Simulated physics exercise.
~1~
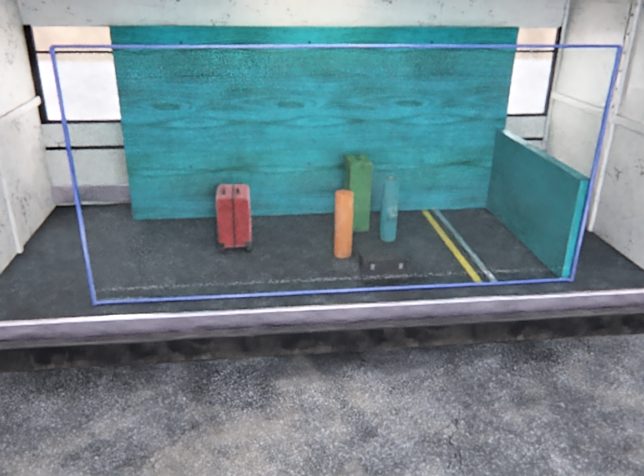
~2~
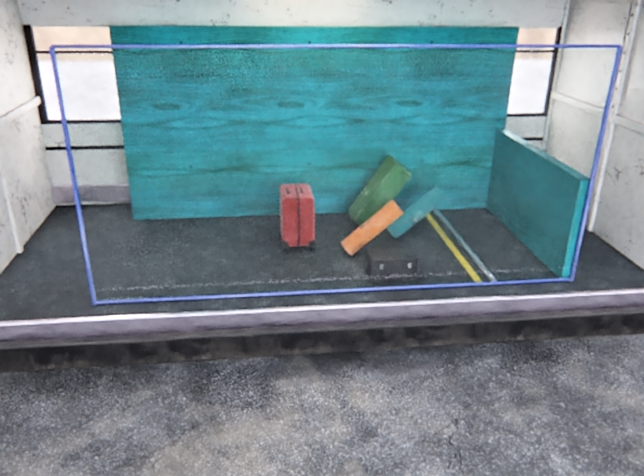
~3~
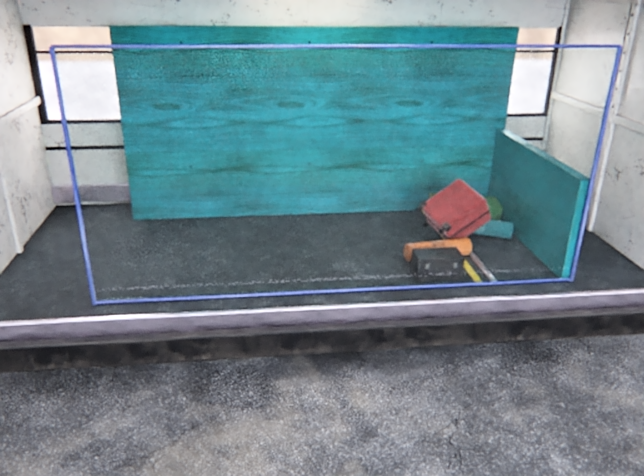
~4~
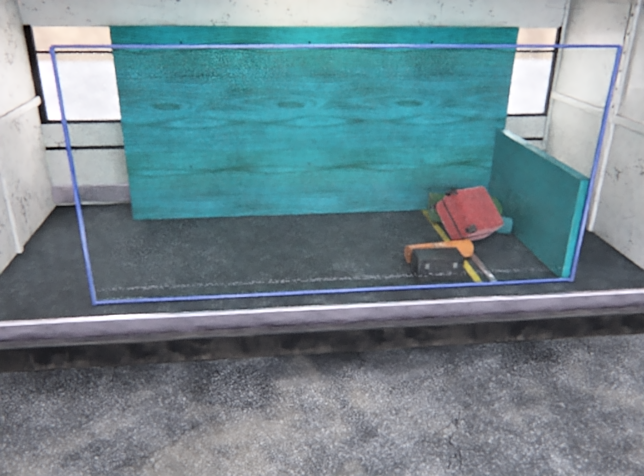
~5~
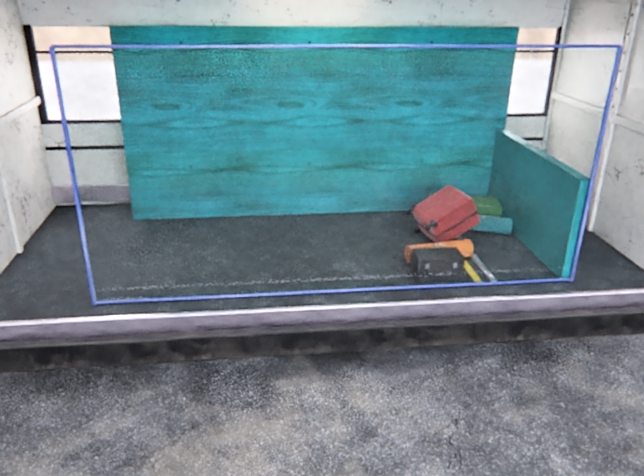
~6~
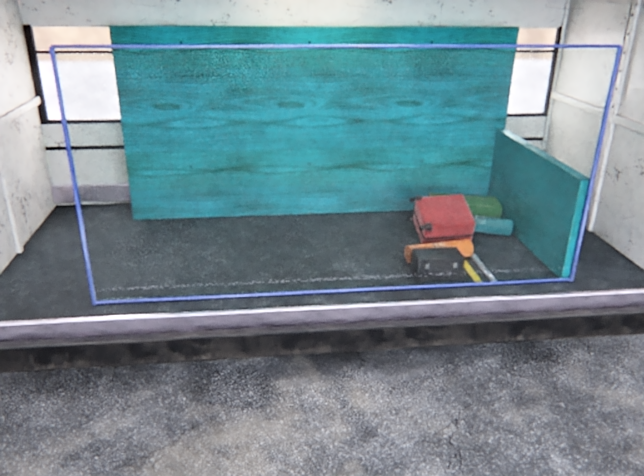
A red wheeled case rolled right across the dark floor of a bay as a green box and orange and teal rolls toppled rightward and a black toolbox slid, and they ended heaped near the yellow line, the green box and teal roll past it.
